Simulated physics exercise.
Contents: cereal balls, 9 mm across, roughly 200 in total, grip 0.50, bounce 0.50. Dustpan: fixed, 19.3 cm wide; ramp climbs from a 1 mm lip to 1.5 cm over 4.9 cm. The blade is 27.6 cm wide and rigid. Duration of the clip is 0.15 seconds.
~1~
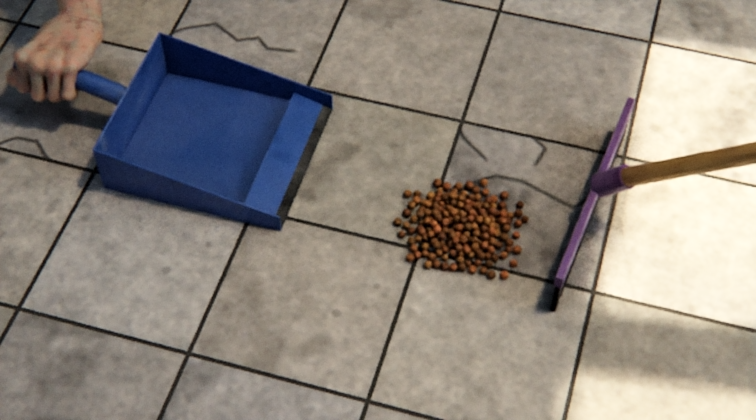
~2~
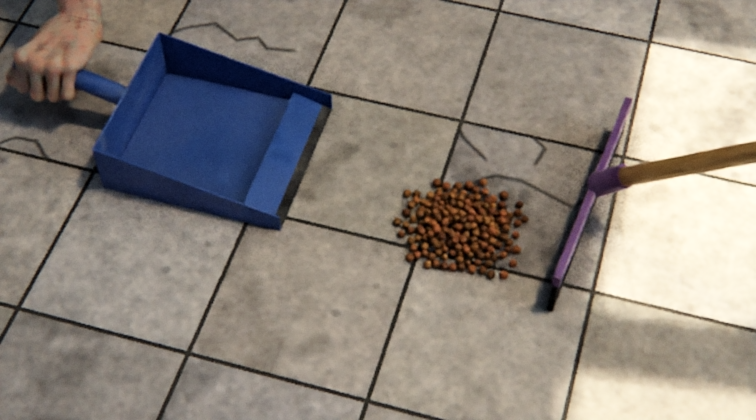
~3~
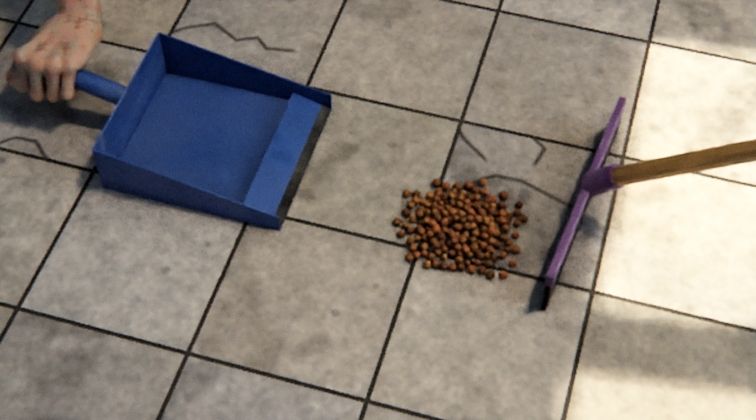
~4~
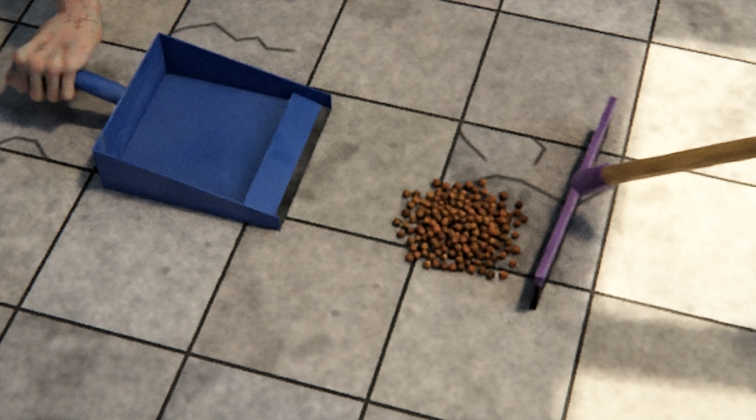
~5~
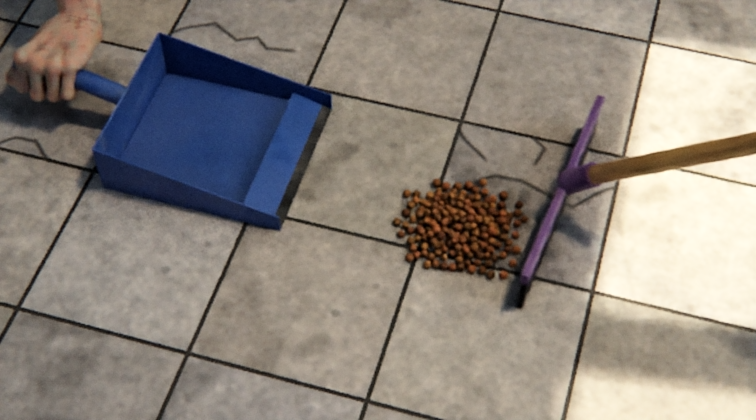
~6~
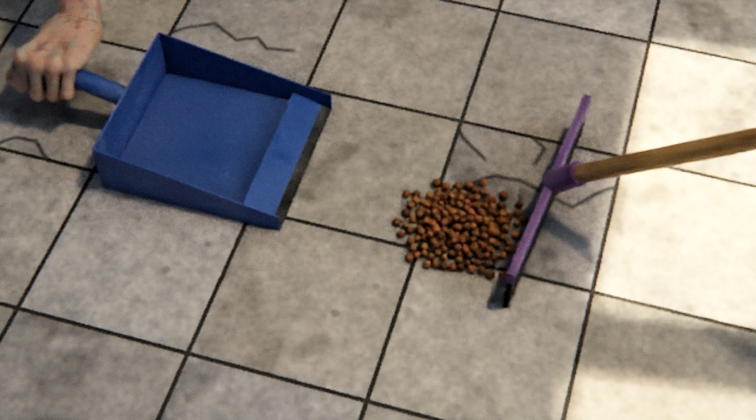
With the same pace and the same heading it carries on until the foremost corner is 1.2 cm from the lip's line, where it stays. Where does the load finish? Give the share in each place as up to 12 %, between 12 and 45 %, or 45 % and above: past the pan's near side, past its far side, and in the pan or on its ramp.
Past the pan's near side: Between 12 and 45 %; past the pan's far side: Up to 12 %; in the pan or on its ramp: Between 12 and 45 %.
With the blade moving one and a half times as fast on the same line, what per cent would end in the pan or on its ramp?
I'd put it at close to 35 per cent.
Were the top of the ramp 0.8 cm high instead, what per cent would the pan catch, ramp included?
Estimate: About 35 in a hundred.
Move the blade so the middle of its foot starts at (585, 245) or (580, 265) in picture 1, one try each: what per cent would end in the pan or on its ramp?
Estimates: 30 percent and 20 percent.
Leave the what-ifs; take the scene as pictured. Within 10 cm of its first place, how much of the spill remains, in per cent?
About 0 %.
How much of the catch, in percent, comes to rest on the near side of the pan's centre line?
Some 80 per cent.
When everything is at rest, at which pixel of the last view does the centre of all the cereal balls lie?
After settling, the middle sits near (290, 193).
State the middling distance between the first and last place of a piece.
About 20 cm.
Then, 0.25 s after the last picture, middle of the blade 16 cm from the lip; 0 % over the lip, far side 0 %, near side 10 %.
Then, 0.42 s after the last picture, middle of the blade 7 cm from the lip; 0 % over the lip, far side 0 %, near side 20 %.
Then, 0.71 s after the last picture, middle of the blade 3 cm from the lip; 30 % over the lip, far side 0 %, near side 25 %.
In the end, near side 25 %, far side 0 %, pan 30 %, in front of the lip or behind the blade 45 %.
